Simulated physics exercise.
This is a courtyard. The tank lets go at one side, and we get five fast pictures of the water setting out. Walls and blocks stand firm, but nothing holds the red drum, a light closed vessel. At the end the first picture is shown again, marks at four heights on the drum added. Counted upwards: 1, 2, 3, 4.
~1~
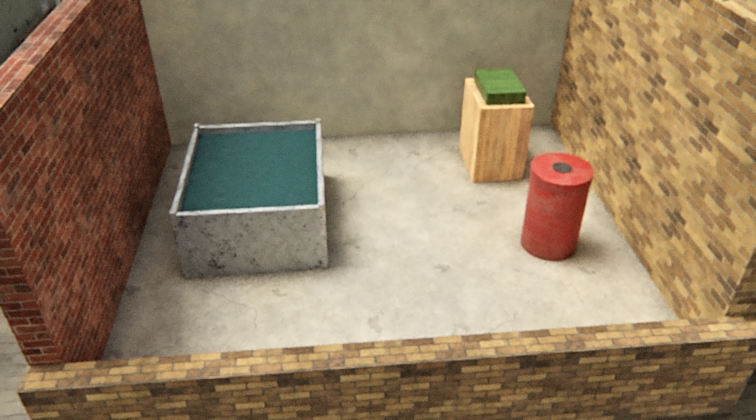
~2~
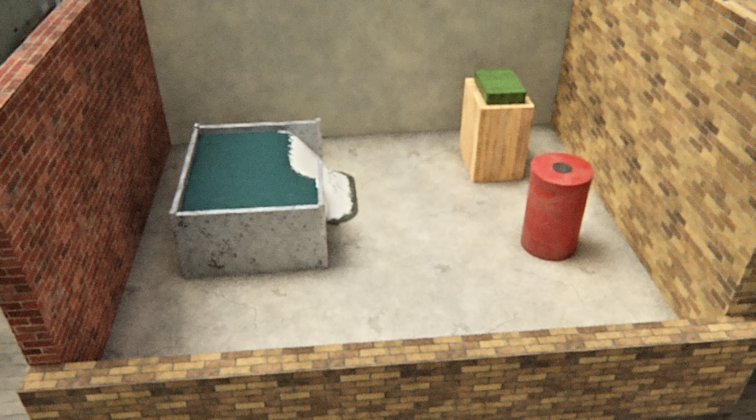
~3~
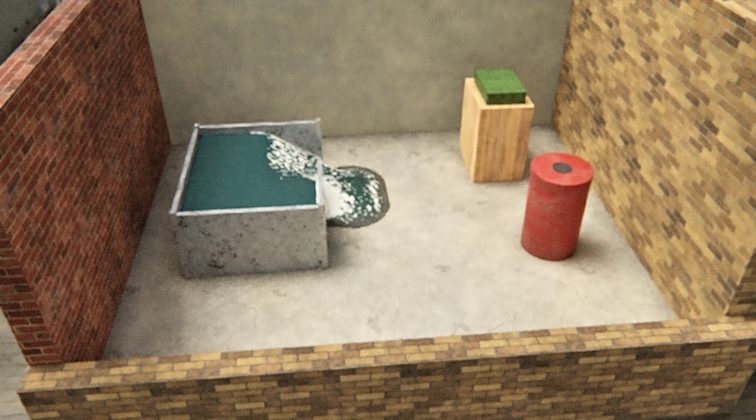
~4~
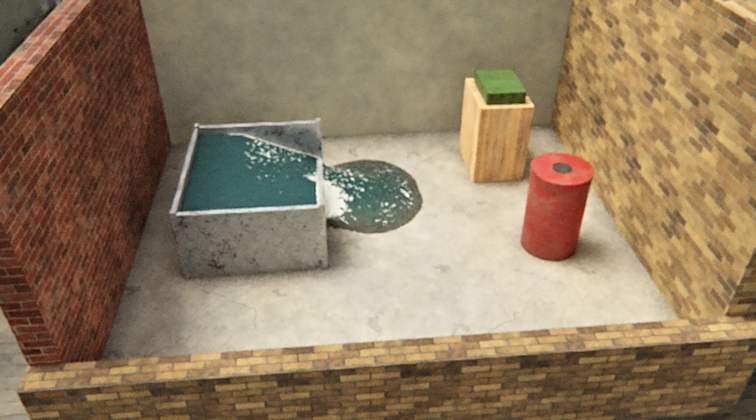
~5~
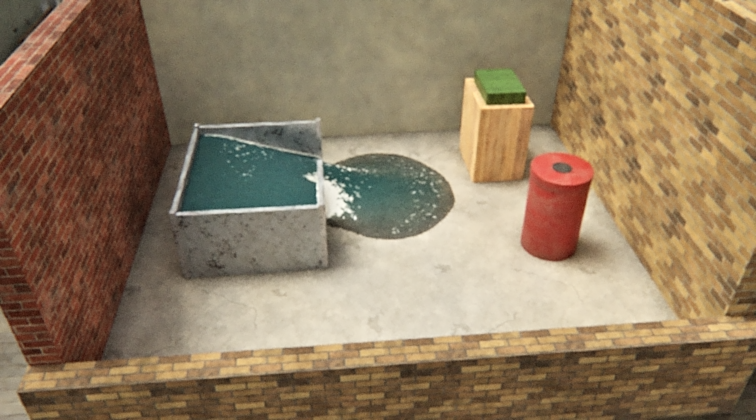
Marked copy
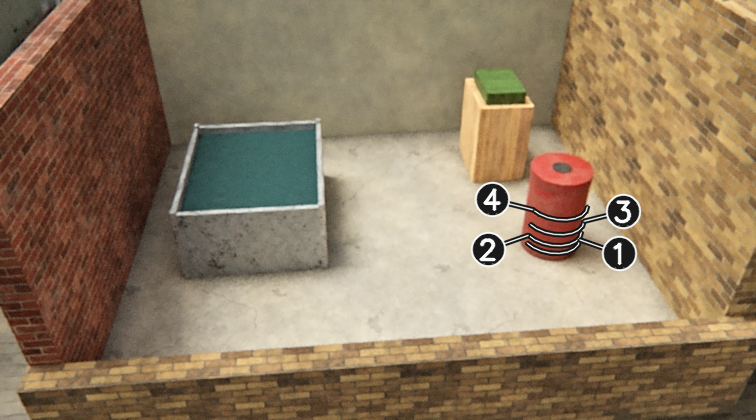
In a courtyard, water pours from a full tank's right side and spreads across the ground.
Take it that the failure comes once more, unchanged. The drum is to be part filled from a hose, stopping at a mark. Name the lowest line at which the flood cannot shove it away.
The answer is level 2.
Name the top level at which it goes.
Level 1.
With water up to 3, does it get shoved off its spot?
No.
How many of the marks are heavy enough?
Three.
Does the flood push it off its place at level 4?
No, not at all.
On the marked copy, 1 at (559, 253); 2 at (561, 245); 3 at (563, 234); 4 at (566, 219); from the bottom up 1, 2, 3, 4.
With 1, it is pushed about half its own width away.
With 2, it does not move.
With 3, it does not move.
With 4, it does not move.
